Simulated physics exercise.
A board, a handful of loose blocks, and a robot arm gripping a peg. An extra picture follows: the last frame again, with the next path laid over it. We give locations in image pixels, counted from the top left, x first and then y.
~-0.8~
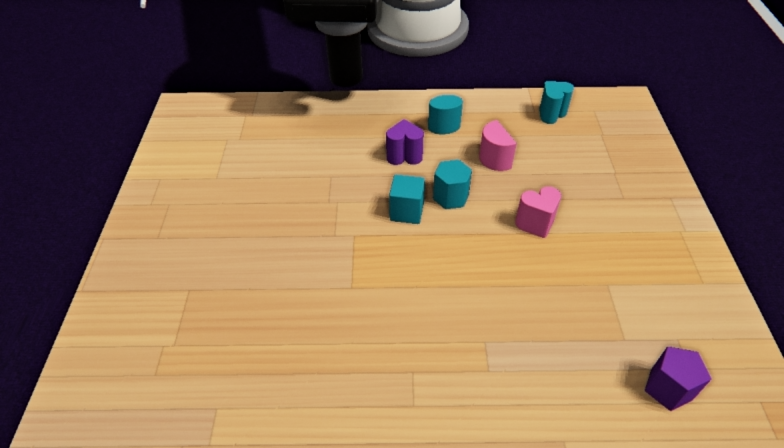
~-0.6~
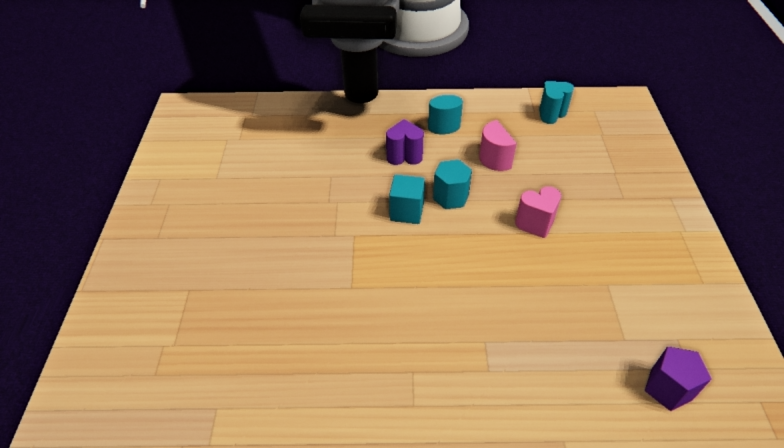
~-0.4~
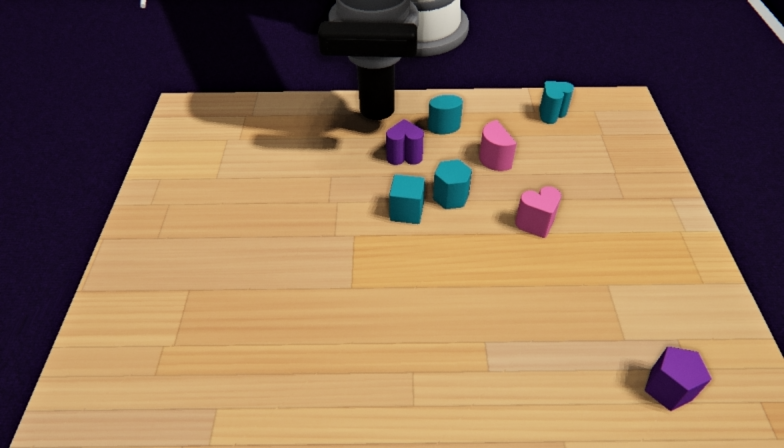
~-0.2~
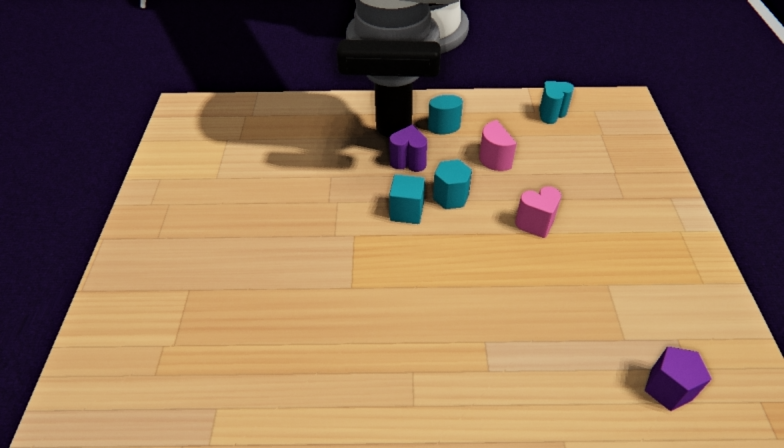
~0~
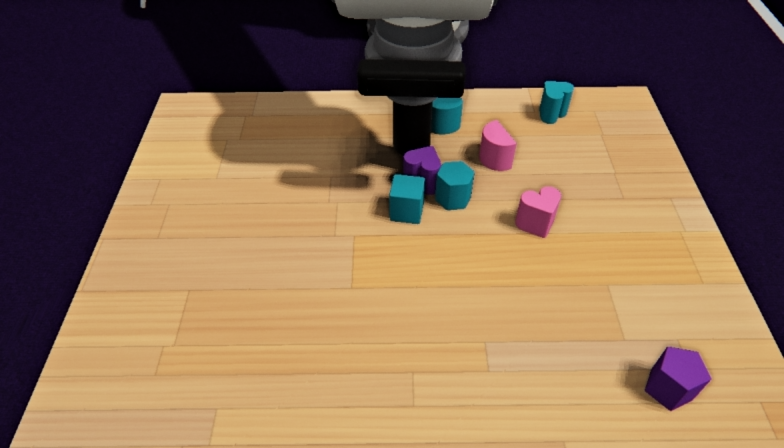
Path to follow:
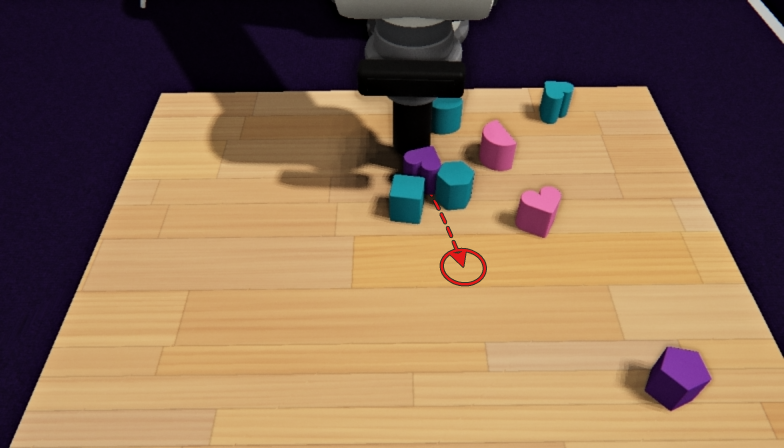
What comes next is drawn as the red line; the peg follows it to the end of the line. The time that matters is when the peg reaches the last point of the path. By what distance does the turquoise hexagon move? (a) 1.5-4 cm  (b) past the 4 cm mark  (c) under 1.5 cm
Correct choice: A.
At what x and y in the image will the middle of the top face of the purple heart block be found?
At roughly (484, 271).
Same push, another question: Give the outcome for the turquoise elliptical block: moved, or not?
That one stays where it is.
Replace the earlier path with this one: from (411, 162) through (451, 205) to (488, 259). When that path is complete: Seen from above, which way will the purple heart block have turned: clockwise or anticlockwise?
It turns round clockwise.
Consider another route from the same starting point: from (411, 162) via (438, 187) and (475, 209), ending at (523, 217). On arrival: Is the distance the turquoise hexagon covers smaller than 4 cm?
That would be a no.
The drawn path runs from (411, 162) through (430, 192) and (447, 227) to (463, 267).
What follows on the original path. One third of the way, peg (431, 176); turquoise square block (406, 197), turned 45° clockwise; purple heart block (442, 191); turquoise hexagon (472, 180), turned 30° anticlockwise.
Two thirds of the way, peg (449, 211); turquoise square block (406, 198), turned 50° clockwise; purple heart block (463, 228); turquoise hexagon (485, 190), turned 95° anticlockwise.
At the end, peg (465, 250); turquoise square block (406, 198), turned 50° clockwise; purple heart block (484, 271); turquoise elliptical block not moved; turquoise hexagon (485, 190), turned 95° anticlockwise.
